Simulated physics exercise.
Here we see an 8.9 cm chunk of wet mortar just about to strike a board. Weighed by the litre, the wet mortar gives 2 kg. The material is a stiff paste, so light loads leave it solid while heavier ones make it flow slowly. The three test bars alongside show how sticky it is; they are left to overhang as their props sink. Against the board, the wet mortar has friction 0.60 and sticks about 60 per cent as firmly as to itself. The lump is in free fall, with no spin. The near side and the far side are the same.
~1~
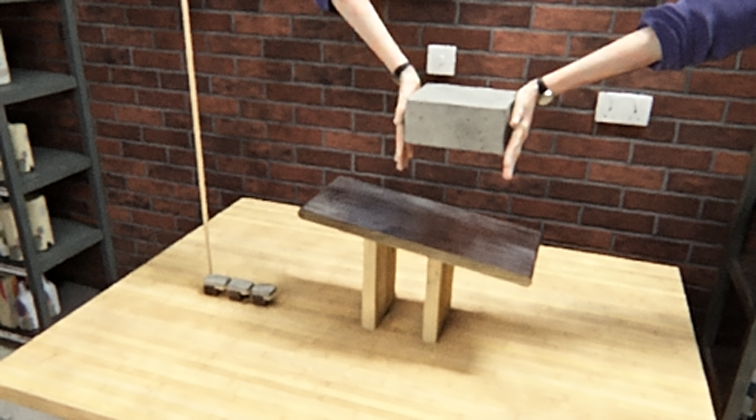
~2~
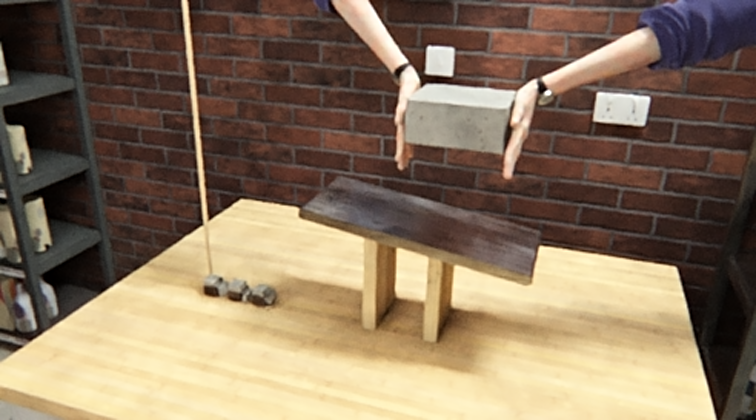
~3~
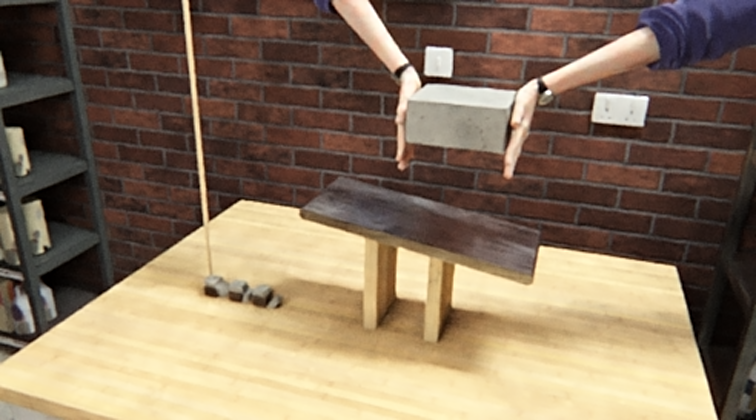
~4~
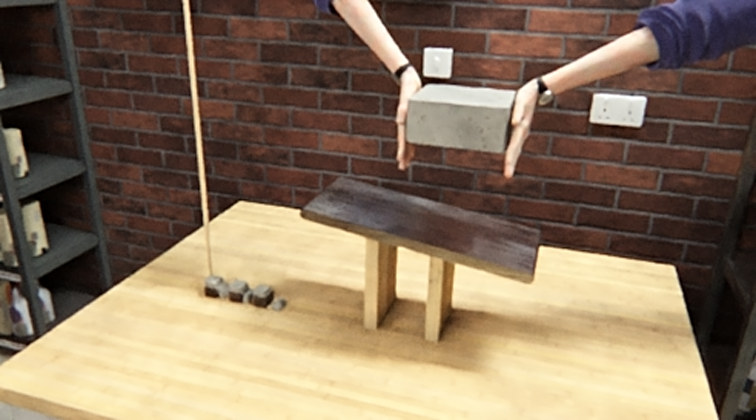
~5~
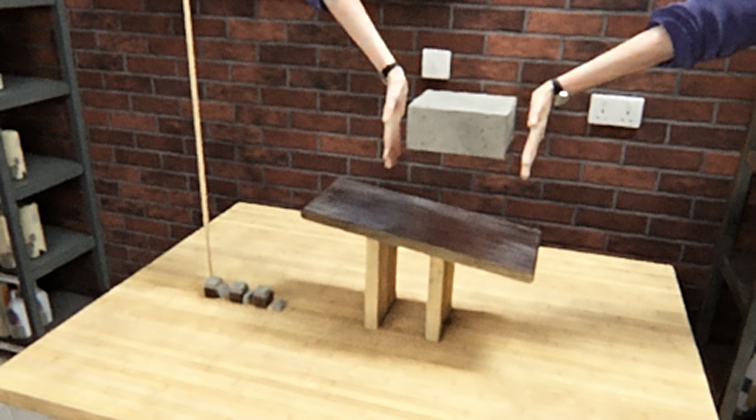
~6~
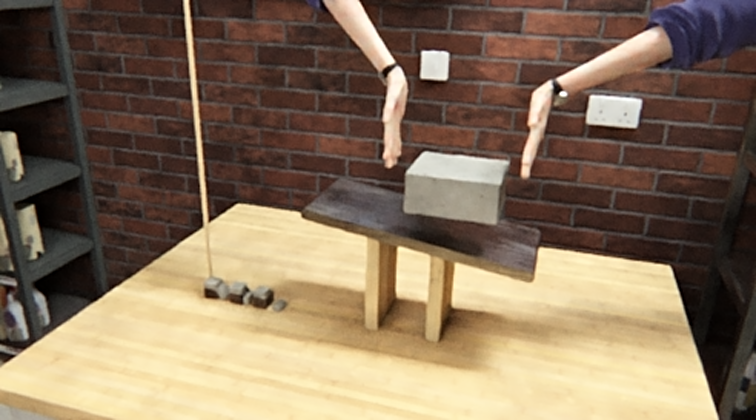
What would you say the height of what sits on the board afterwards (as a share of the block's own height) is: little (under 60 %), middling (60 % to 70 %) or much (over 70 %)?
I would say middling.
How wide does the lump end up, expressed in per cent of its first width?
About 180 per cent.
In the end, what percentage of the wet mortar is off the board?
About 16 % ends up off the board.
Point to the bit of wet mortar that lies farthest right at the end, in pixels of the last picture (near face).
Around (541, 265).
Another 0.12 s on from the sixth picture, it stands 68 % of its first height and none has gone off the board.
Another 0.25 s on from the sixth picture, it stands 65 % of its first height and 8 % has gone off the board.
Another 0.38 s on from the sixth picture, it stands 65 % of its first height and 8 % has gone off the board.
Another 0.52 s on from the sixth picture, it stands 65 % of its first height and 17 % has gone off the board.
Another 0.62 s on from the sixth picture, at the end, it stands 65 % of its first height and 17 % has gone off the board.
